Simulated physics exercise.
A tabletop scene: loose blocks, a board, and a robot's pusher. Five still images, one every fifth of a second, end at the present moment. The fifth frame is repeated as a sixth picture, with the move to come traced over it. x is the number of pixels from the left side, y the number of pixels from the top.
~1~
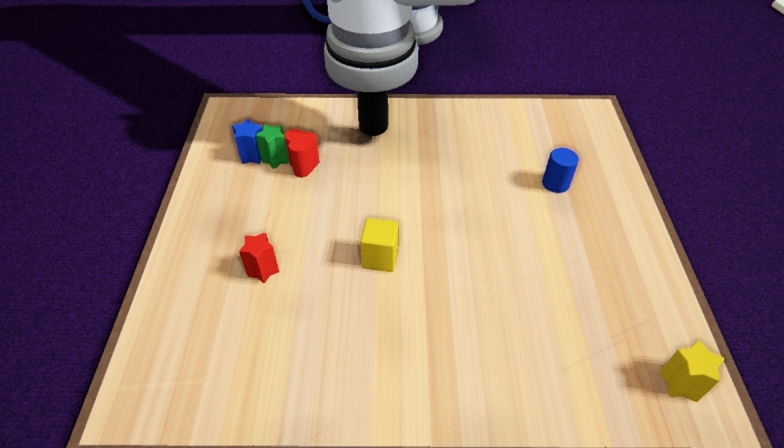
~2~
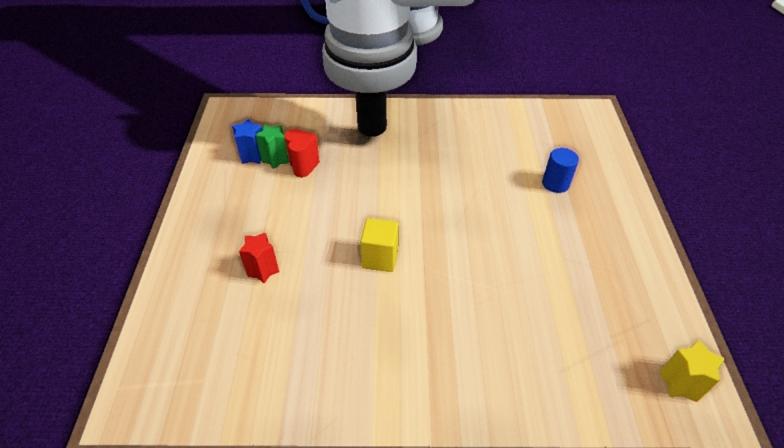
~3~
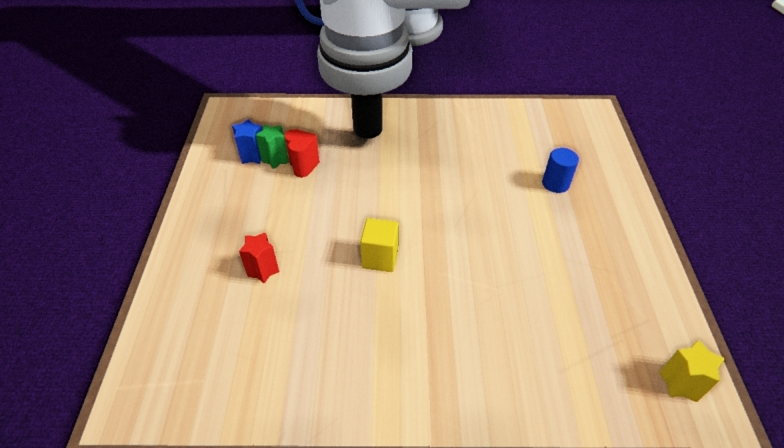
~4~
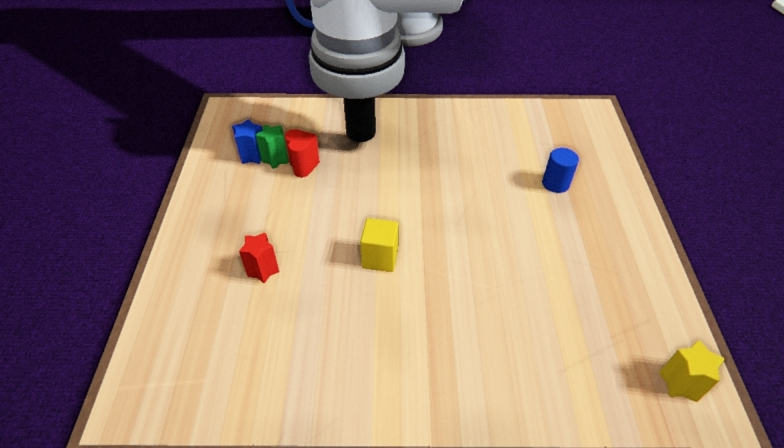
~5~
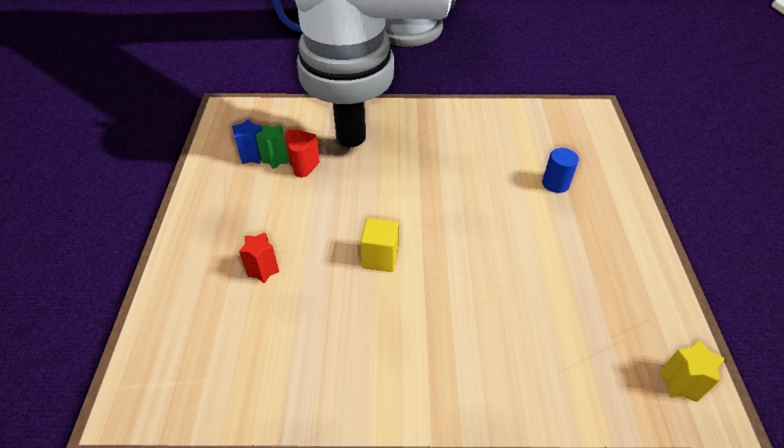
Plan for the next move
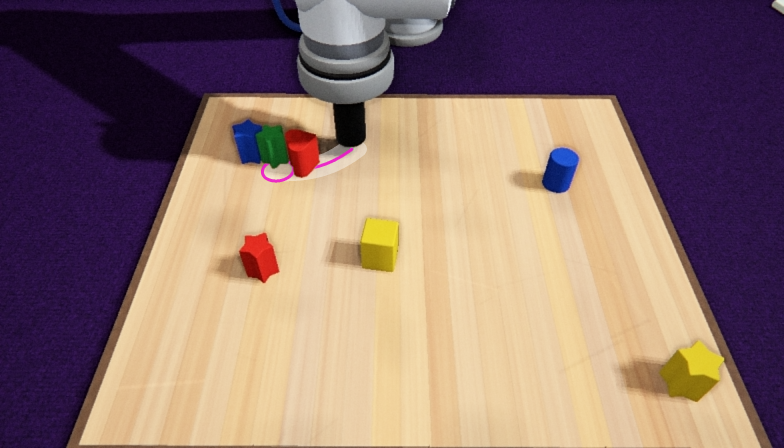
On a wooden tabletop scattered with colourful blocks, a robot's black pusher slid slowly a short way left, edging nearer to the red heart block beside the green and blue stars, while every block stayed still.
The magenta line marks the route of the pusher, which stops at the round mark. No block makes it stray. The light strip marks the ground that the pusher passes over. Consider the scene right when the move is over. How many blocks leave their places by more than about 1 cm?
I count three at least.
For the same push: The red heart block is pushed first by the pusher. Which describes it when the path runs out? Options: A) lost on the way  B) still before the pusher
Correct choice: B.
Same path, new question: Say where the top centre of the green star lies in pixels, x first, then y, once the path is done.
It is at (242, 139).
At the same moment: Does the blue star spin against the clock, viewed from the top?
The answer is no.
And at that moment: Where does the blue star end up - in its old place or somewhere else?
The block moves away from its spot.
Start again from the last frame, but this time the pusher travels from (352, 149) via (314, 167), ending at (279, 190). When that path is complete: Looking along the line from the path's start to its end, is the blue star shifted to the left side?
Going by the path, no.
The line goes from (352, 149) through (331, 162) and (306, 169) to (278, 170).
What follows on the original path. Halfway along, pusher at (317, 156); blue star at (237, 126), turned 20° clockwise; green star at (257, 133), turned 15° clockwise; red heart block at (281, 144).
At the end, pusher at (276, 160); blue star at (233, 124), turned 35° clockwise; green star at (242, 139), turned 80° clockwise; red heart block at (246, 156), turned 50° anticlockwise.
